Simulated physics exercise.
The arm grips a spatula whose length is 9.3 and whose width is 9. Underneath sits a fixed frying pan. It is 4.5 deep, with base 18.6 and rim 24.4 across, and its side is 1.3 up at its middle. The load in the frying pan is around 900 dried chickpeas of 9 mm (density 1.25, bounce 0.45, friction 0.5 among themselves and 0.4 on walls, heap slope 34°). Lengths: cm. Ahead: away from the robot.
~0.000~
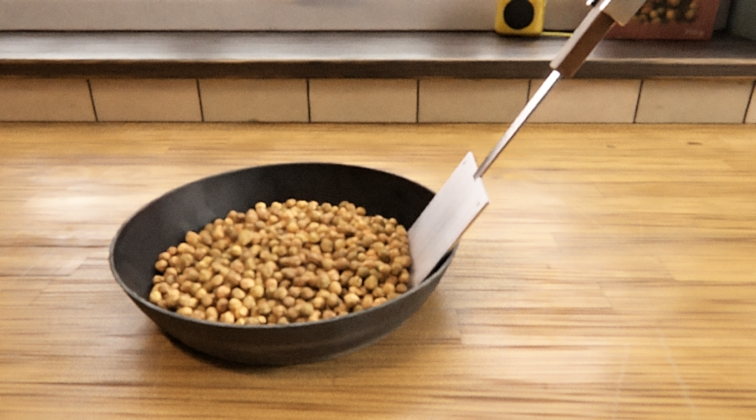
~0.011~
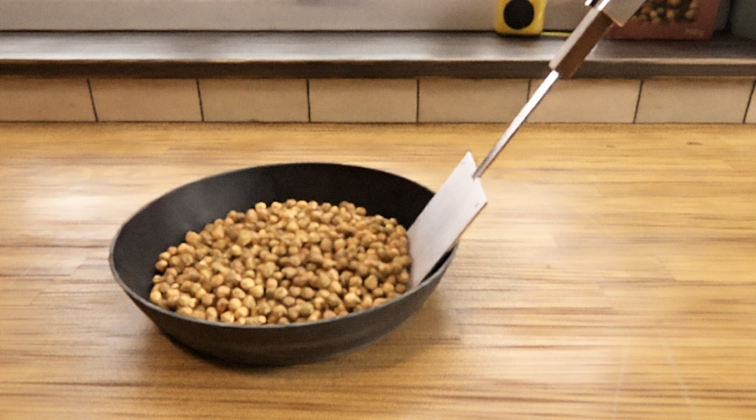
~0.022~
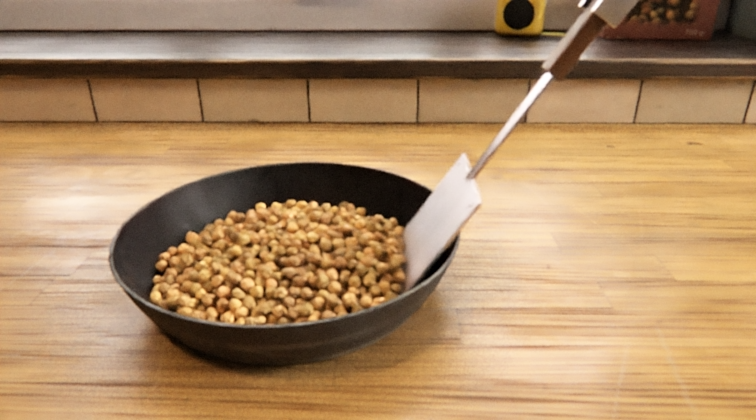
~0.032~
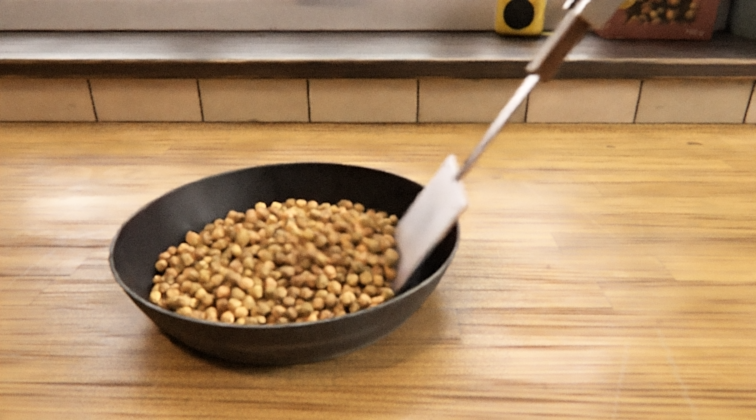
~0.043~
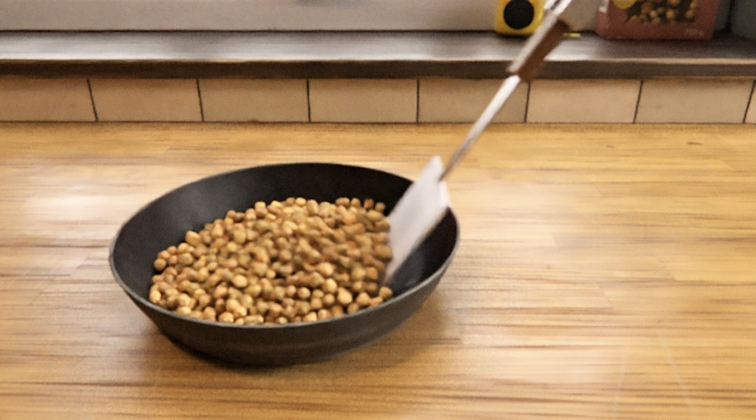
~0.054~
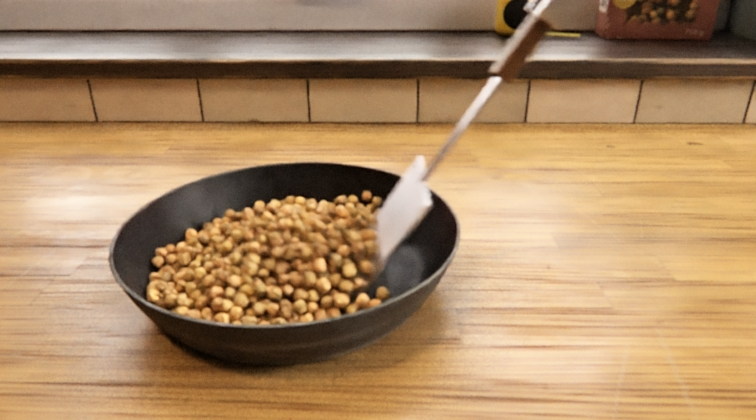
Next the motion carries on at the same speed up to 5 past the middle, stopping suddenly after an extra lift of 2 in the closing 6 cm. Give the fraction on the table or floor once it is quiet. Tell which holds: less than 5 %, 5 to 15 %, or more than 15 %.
What holds is 5 to 15 %.
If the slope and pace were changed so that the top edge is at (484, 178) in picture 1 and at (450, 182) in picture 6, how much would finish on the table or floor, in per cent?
Some 0 percent ends up on the table or floor.
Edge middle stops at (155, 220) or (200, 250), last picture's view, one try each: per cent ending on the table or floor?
Respectively about 40 and 20 percent end on the table or floor.
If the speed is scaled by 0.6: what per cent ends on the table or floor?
0 %.
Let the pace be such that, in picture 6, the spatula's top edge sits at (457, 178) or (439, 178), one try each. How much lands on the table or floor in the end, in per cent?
Try one roughly 0 per cent; try two roughly 5 per cent.
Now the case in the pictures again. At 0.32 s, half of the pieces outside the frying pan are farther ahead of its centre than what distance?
Roughly 18 centimetres ahead.
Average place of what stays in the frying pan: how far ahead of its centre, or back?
I'd put it at roughly 4.5 cm toward the front.
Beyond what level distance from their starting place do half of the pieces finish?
It comes out at about 4 cm.
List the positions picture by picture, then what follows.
The first picture shows spatula top edge at (479, 174), sloping 57°; upper third of the load around (299, 252), from x 155 to 405, top at y 205; 900 in the frying pan.
The second picture shows spatula top edge at (478, 175), sloping 57°; upper third of the load around (299, 253), from x 155 to 405, top at y 205.
The third picture shows spatula top edge at (472, 176), sloping 57°; upper third of the load around (302, 253), from x 155 to 405, top at y 205.
The fourth picture shows spatula top edge at (458, 177), sloping 57°; upper third of the load around (307, 252), from x 155 to 405, top at y 205.
The fifth picture shows spatula top edge at (442, 178), sloping 57°; upper third of the load around (304, 250), from x 155 to 400, top at y 205.
The sixth picture shows spatula top edge at (424, 178), sloping 57°; upper third of the load around (299, 247), from x 150 to 400, top at y 195; 900 in the frying pan.
After 0.08 s, sloping 57°, highest piece 6 above the table; 900 in the frying pan.
After 0.11 s, sloping 57°, highest piece 8 above the table; 900 in the frying pan.
After 0.32 s, sloping 57°, highest piece 5 above the table; 815 in the frying pan, 82 on the table or floor, 3 on the blade or in flight.
After 1.37 s, sloping 57°, highest piece 5 above the table; 813 in the frying pan, 87 on the table or floor.
At rest, 813 in the frying pan, 87 on the table or floor. That is 10 % on the table or floor.
